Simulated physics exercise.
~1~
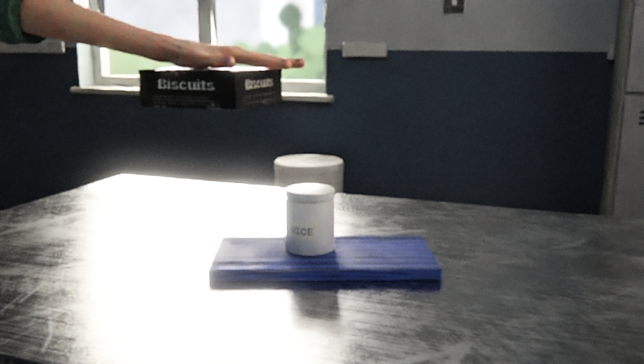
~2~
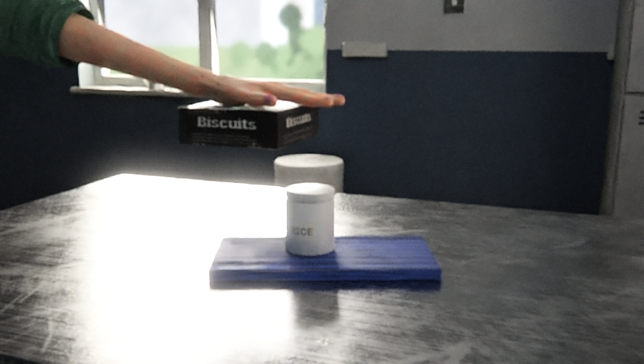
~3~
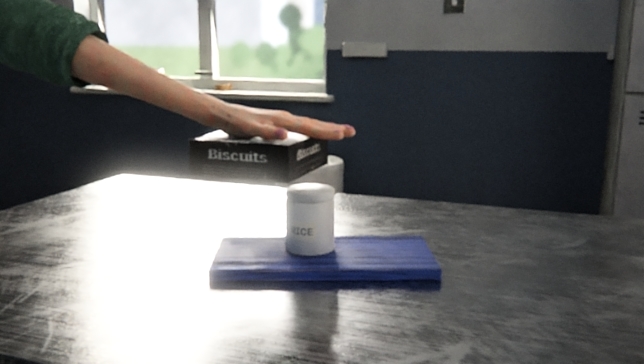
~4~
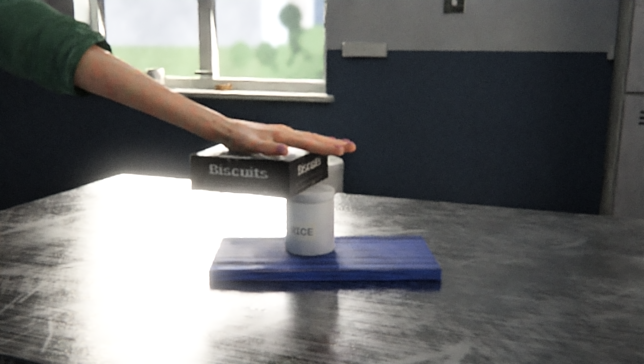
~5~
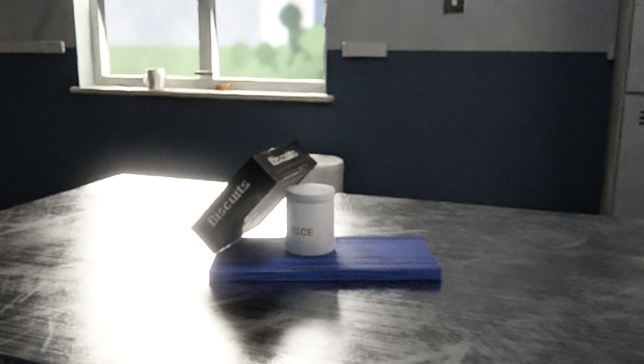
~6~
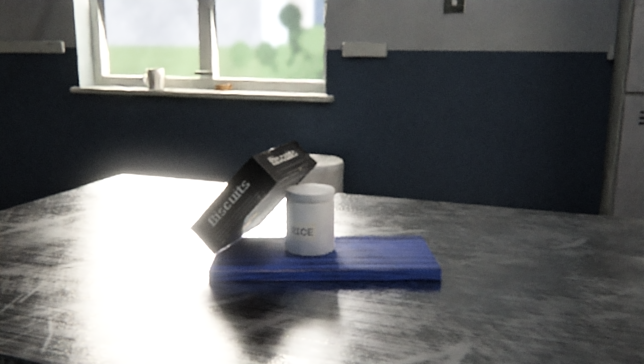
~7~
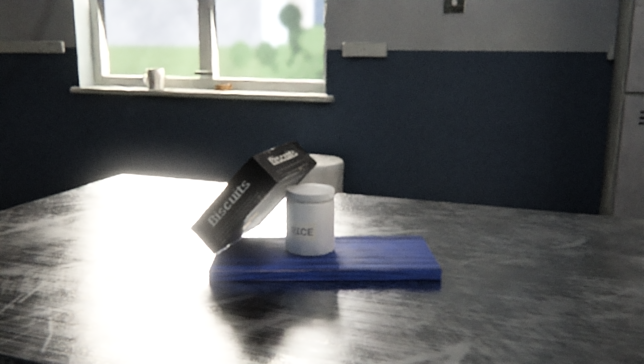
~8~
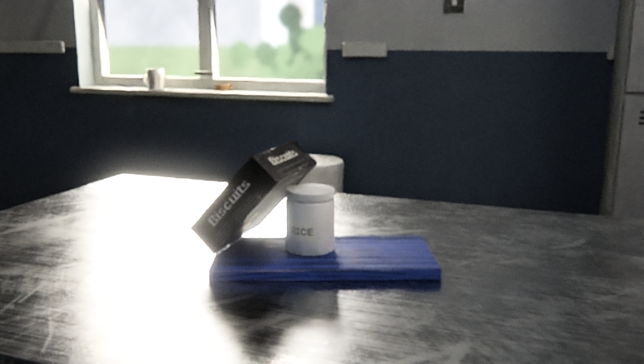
A black biscuit box, held from above by a hand, moved right and down onto a white jar standing on a blue board. Once the hand was gone, the box had tipped over to the left and ended leaning at a slant beside the jar.
